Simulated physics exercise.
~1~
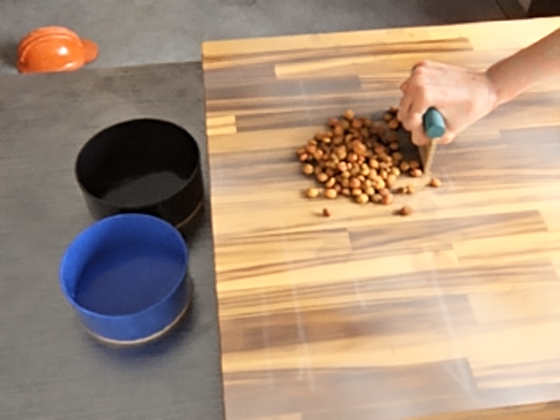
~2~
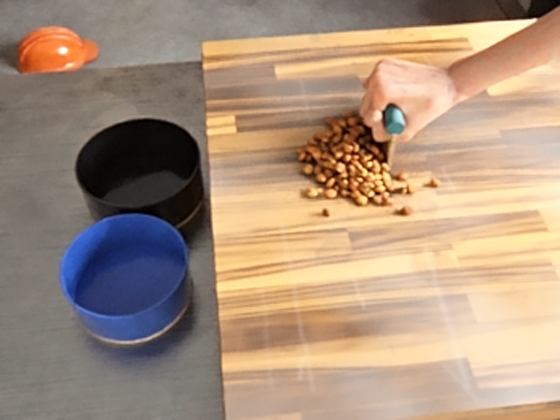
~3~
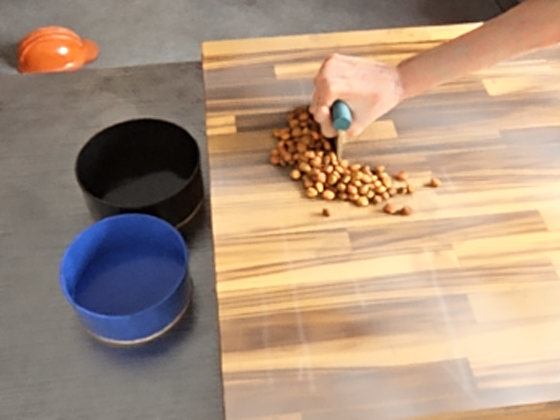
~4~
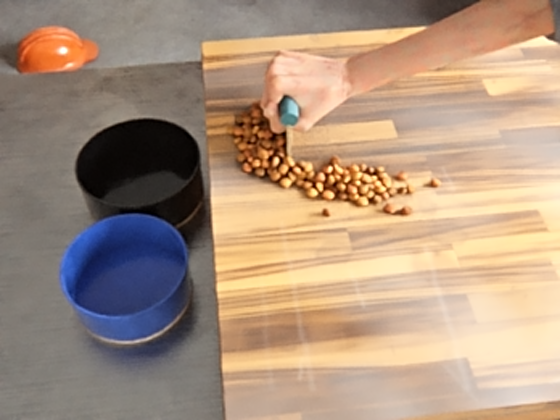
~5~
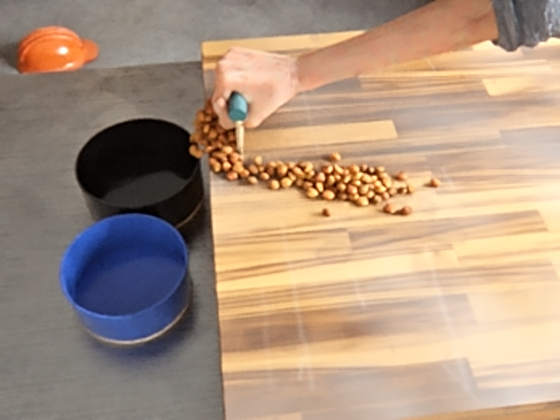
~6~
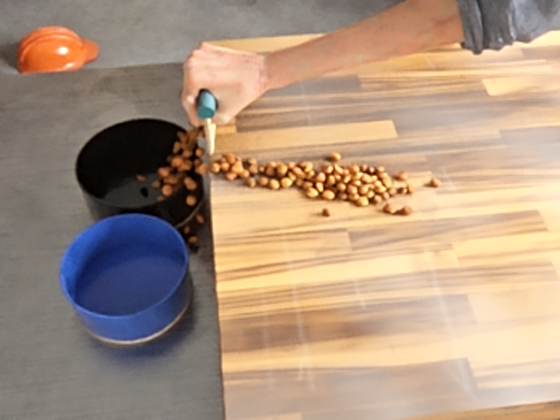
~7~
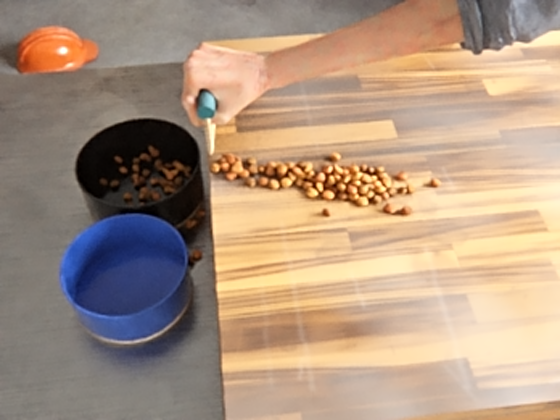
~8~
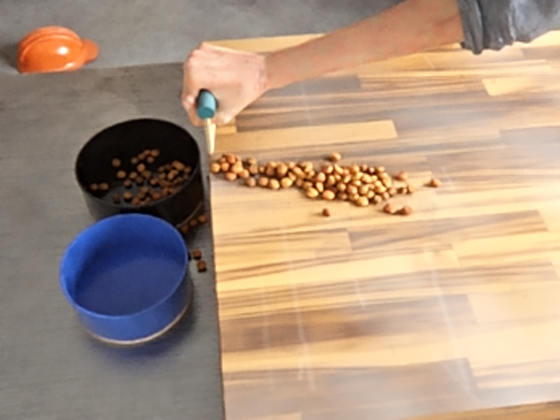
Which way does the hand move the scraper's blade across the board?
The blade moves to the left, toward the edge of the board beside the pots.
